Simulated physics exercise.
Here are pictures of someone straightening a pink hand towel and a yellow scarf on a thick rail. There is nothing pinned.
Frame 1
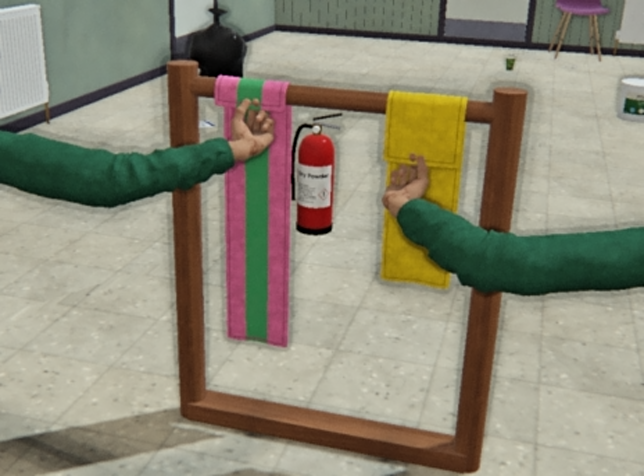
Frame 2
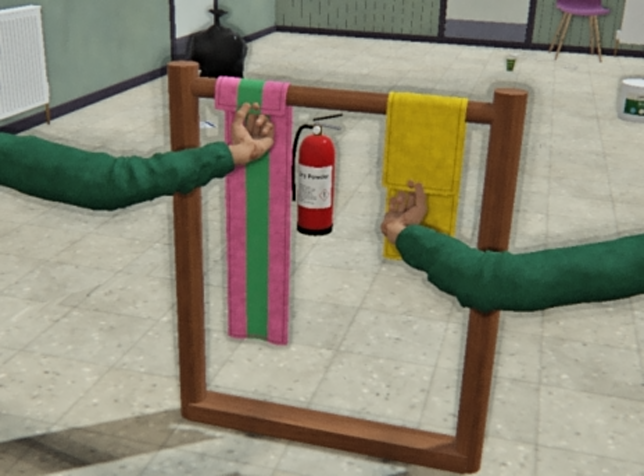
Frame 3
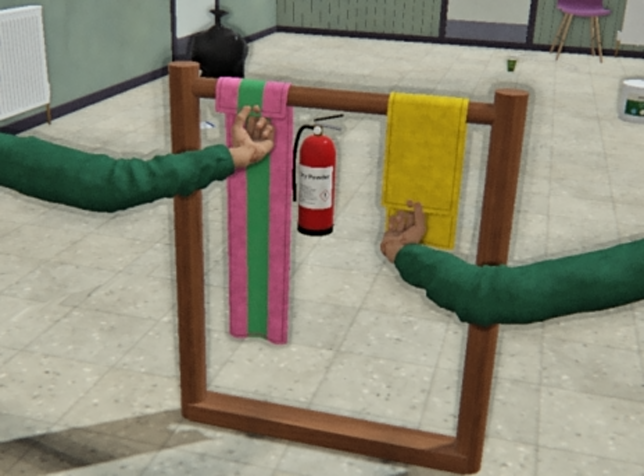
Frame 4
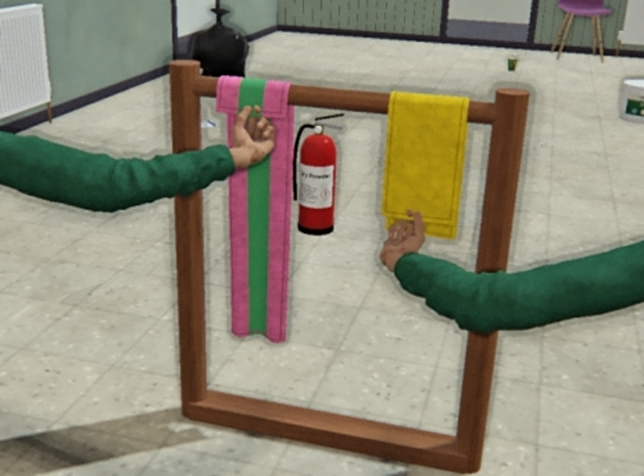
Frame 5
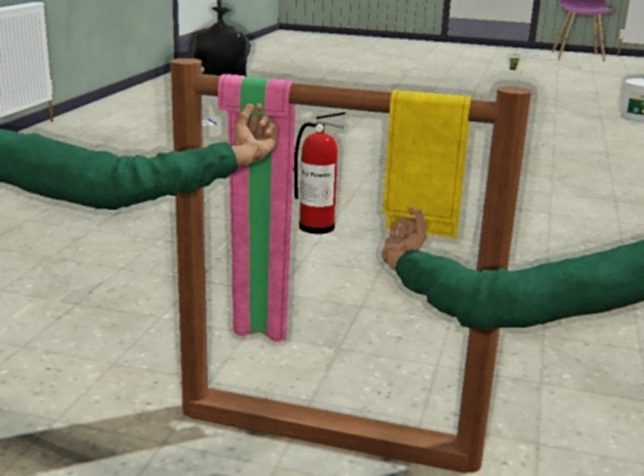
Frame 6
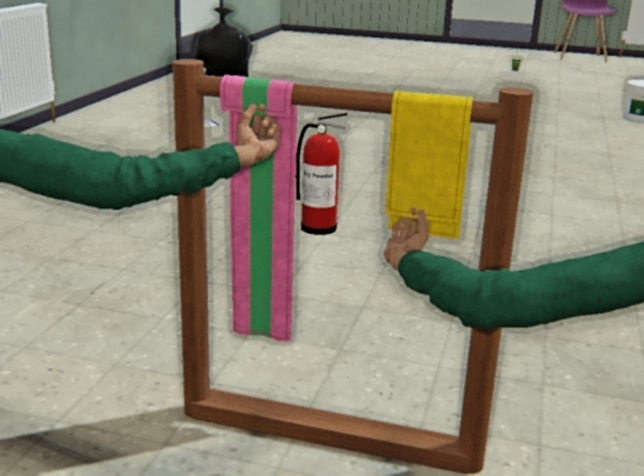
In a pale-tiled room with grey-green walls, seen from slightly above, a brown wooden frame stands before a red fire extinguisher. A pink cloth with a green stripe hangs at left and a yellow cloth at right, a green-sleeved arm reaching to each. The right hand draws the yellow cloth's front edge down as its back edge rises, then barely moves, while the left hand stays nearly still.
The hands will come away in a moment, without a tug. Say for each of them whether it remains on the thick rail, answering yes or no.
Pink hand towel: No; yellow scarf: Yes.
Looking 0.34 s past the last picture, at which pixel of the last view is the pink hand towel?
I'd put it at about pixel (262, 267).
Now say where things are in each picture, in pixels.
The first picture shows hand towel front hem (267, 104), back hem (272, 340); scarf front hem (403, 157), back hem (398, 277).
The second picture shows hand towel front hem (267, 108); scarf front hem (401, 184).
The third picture shows hand towel front hem (267, 111); scarf front hem (400, 203).
The fourth picture shows hand towel front hem (268, 111); scarf front hem (400, 212).
The fifth picture shows hand towel front hem (270, 109); scarf front hem (402, 210).
The sixth picture shows hand towel front hem (272, 110), back hem (275, 335), front far shorter than the back; scarf front hem (404, 210), back hem (406, 227), front almost as long as the back.
Then, 0.34 s after the last picture, hand towel clear of the rail and dropping near (262, 267); scarf still hanging.
Then, 0.58 s after the last picture, hand towel in a heap on the floor near (262, 403); scarf still hanging.
Then, 0.88 s after the last picture, hand towel in a heap on the floor near (261, 414); scarf still hanging.
At rest, hand towel in a heap on the floor near (261, 414); scarf still hanging. The pink hand towel is pulled off by its long side and the yellow scarf stays on.
